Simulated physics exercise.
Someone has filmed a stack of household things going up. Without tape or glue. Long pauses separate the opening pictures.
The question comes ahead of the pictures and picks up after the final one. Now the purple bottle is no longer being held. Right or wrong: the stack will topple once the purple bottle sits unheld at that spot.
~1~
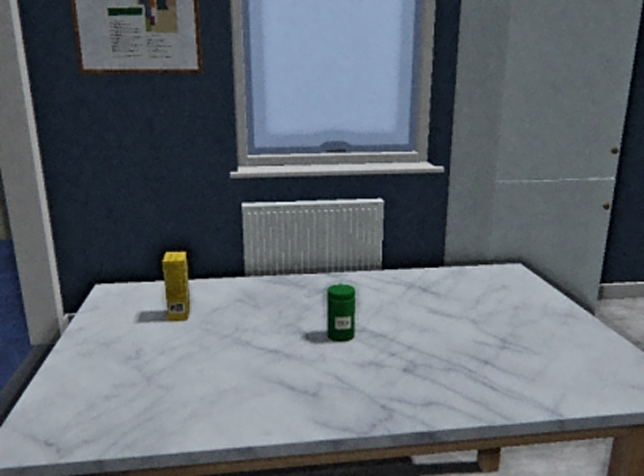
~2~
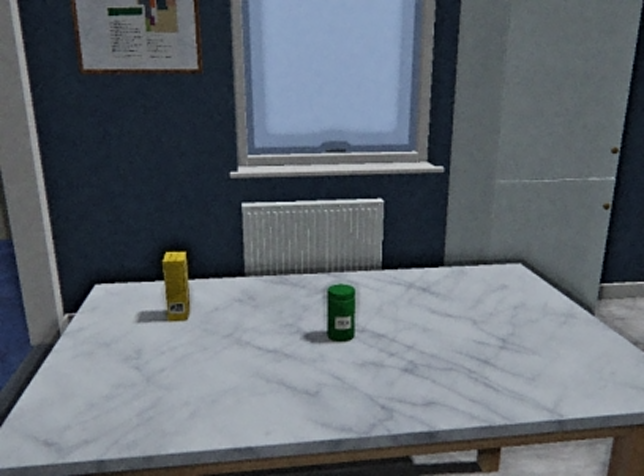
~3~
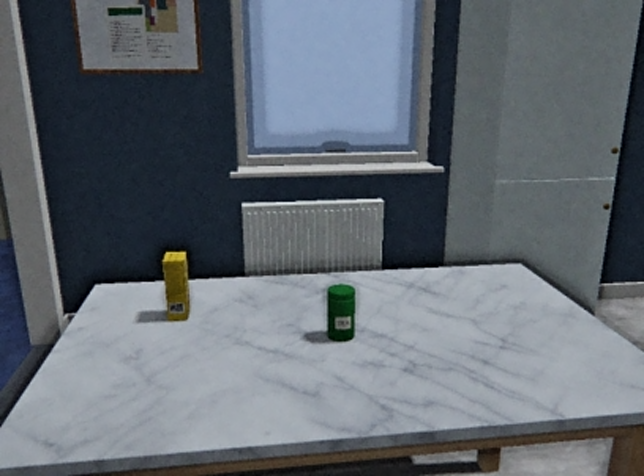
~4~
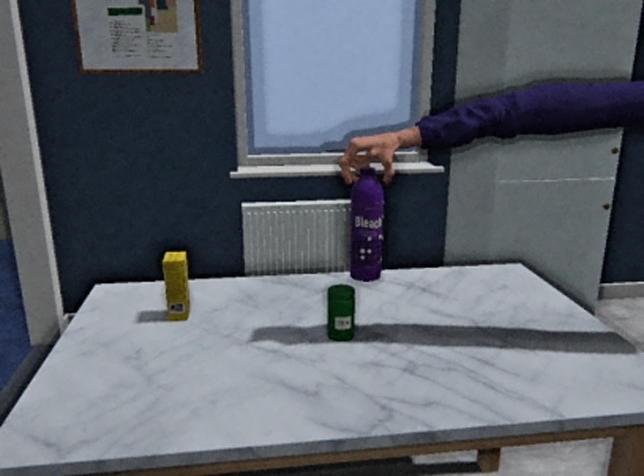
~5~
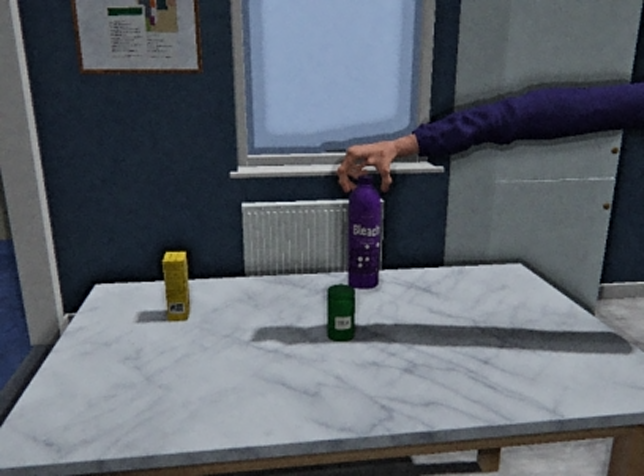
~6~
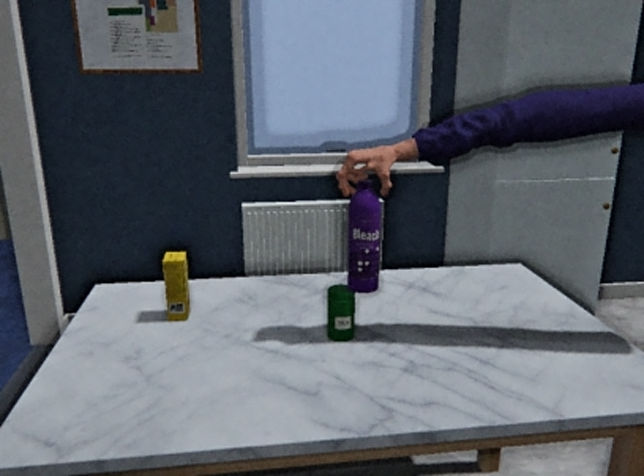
Right.
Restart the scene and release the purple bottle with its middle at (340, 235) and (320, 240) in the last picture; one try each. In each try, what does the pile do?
On the first release the pile stays intact, while on the second it caves in.
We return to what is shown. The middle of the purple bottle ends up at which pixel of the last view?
Near (429, 319).
Then, 0.40 s after the last picture, purple bottle now fallen.
Then, 0.50 s after the last picture, things are still on the move.
Then, 1.20 s after the last picture, nothing new.
At rest, fallen, purple bottle; the other 2 in place. Seen from the same camera at the end, purple bottle near (429, 319). The pile loses its balance.
